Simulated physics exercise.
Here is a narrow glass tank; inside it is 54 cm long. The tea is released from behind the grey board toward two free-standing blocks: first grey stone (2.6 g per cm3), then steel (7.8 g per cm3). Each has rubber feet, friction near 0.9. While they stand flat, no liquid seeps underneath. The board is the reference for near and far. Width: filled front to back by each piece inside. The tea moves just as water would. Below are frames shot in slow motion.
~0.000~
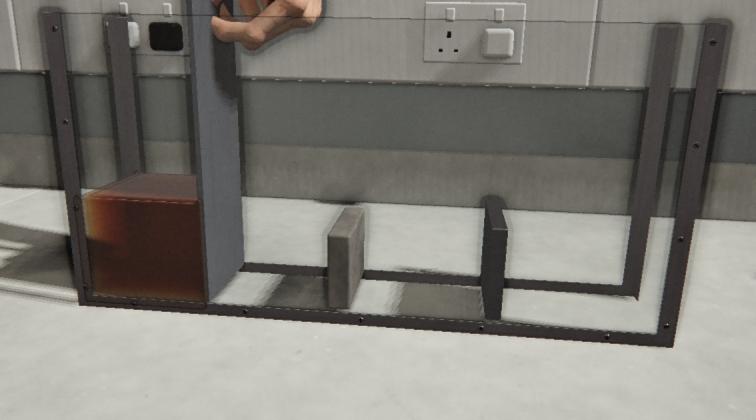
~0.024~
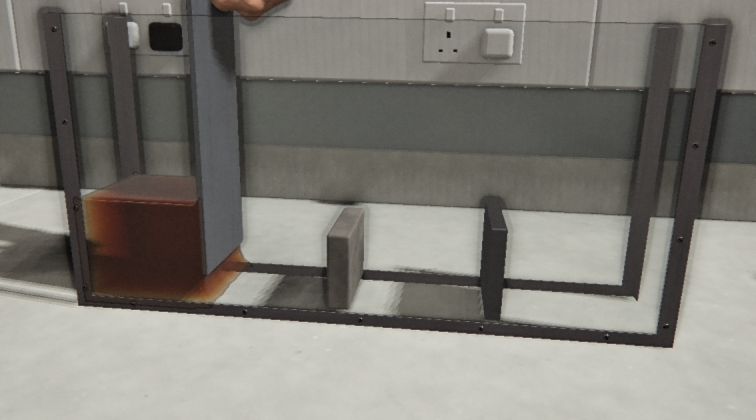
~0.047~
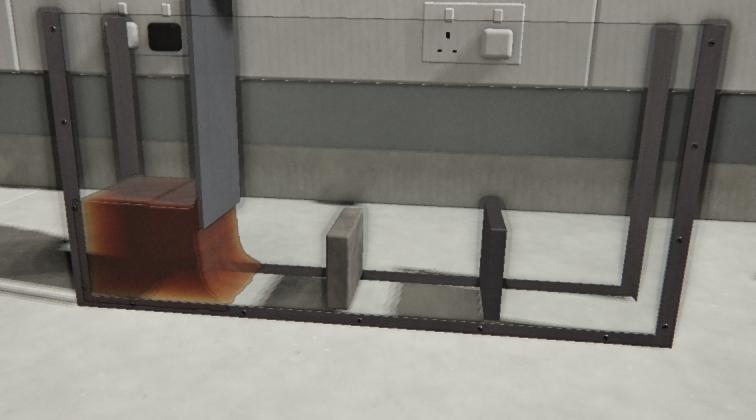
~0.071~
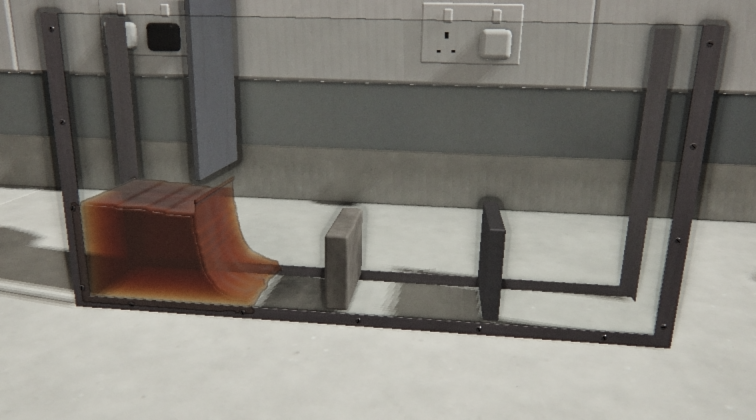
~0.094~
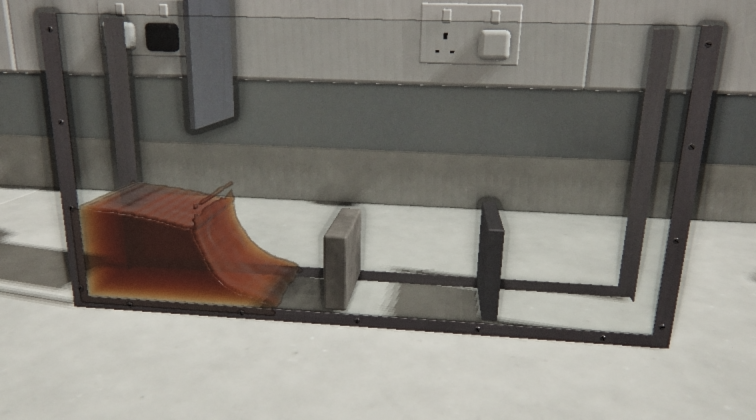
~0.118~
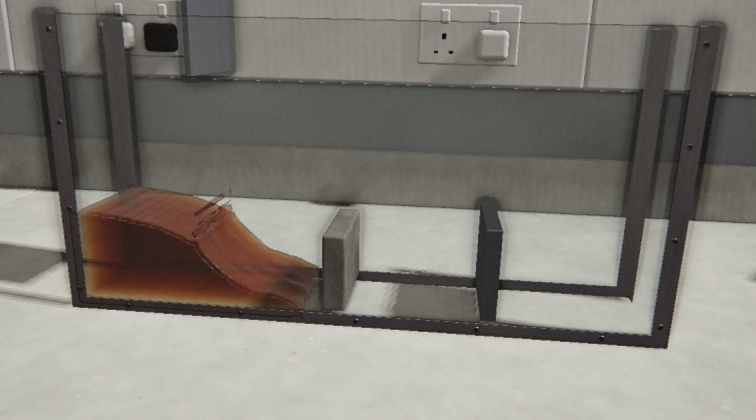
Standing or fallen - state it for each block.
First block fallen, second standing.
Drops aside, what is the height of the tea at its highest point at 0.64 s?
Roughly 5.0 cm up.
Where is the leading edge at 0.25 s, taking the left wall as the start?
About 24 cm.
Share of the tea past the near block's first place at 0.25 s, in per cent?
Reading: Near 0 per cent.
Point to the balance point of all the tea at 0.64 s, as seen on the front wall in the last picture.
Near (269, 288).
After 0.25 s the front has run 24 cm from the left wall, the near block leans 6° and the far block is upright.
After 0.39 s the near block leans 39° and the far block is upright.
After 0.64 s the near block lies flat and the far block is upright.
In the end the near block lies flat and the far block is upright; 0 per cent of the tea is past where the far block first stood.
